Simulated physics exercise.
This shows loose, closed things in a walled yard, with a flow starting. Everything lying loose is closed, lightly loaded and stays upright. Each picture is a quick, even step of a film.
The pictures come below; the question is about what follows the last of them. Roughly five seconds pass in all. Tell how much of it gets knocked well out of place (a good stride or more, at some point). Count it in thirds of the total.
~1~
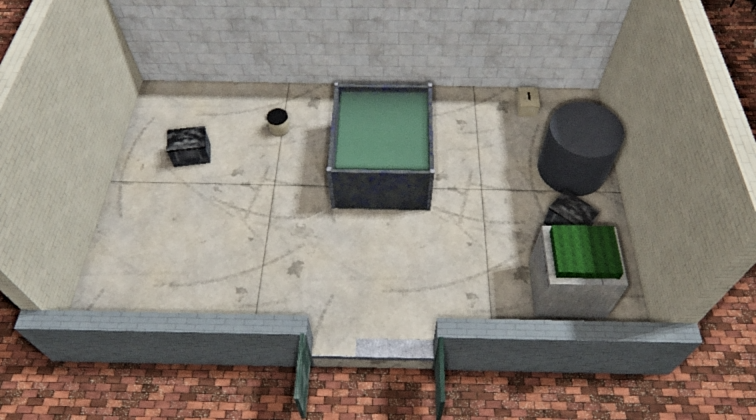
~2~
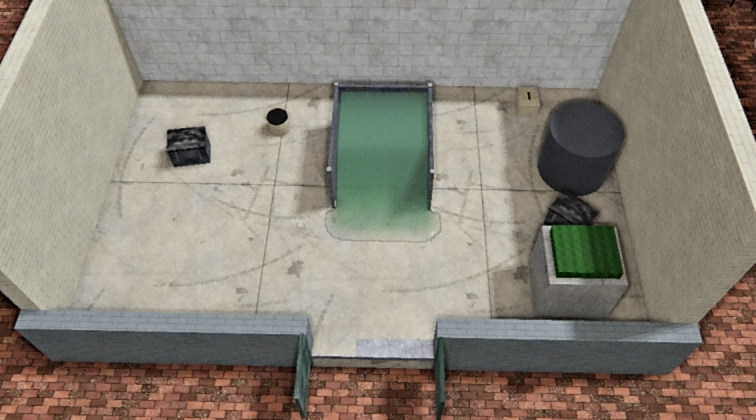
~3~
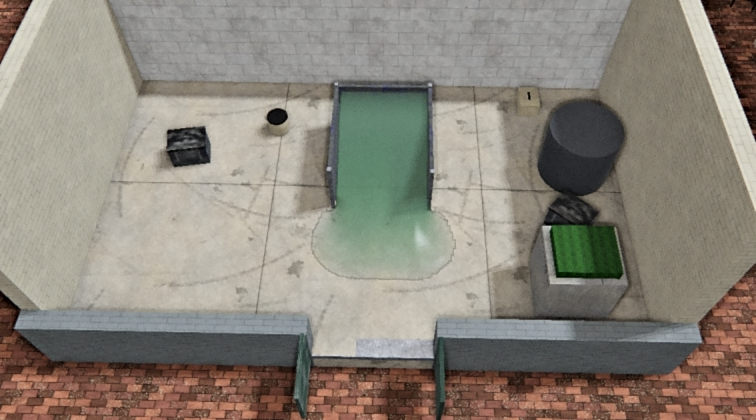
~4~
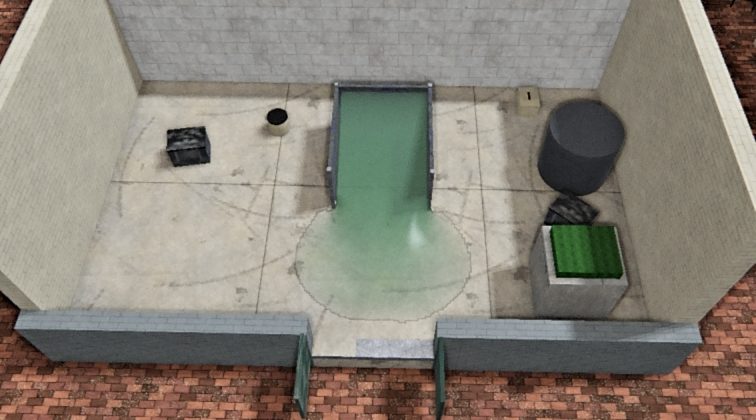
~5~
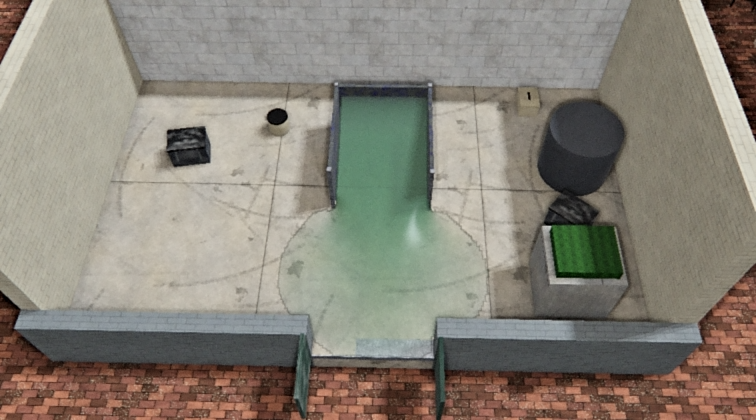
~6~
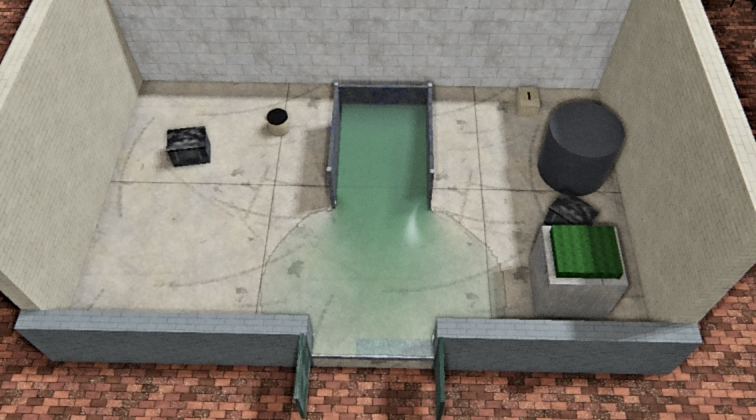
Share: Fewer than a third.
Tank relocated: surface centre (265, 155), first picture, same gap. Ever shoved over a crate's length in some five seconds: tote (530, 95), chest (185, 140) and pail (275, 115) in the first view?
Taking them in turn: Kept near its start; got sent well off; kept near its start.
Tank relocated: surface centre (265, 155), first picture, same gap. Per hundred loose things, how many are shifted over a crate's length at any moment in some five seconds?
I reckon around 40 percent of them.
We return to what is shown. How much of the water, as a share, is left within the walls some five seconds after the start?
Roughly 52 in a hundred.
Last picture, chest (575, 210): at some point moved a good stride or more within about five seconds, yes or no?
My call: Yes.
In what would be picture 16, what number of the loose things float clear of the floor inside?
The answer is 0.
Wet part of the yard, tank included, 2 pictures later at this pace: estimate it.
Estimate: About 30 %.
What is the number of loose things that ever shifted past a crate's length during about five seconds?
The count is 1.
A moment on, 0 of 5 are well off their spots; 0 afloat.
Next, 0 of 5 are well off their spots; 0 afloat.
Later, 0 of 5 are well off their spots; 1 afloat.
In the end, 1 of 5 are well off their spots, and 1 have been at some point; 0 afloat.
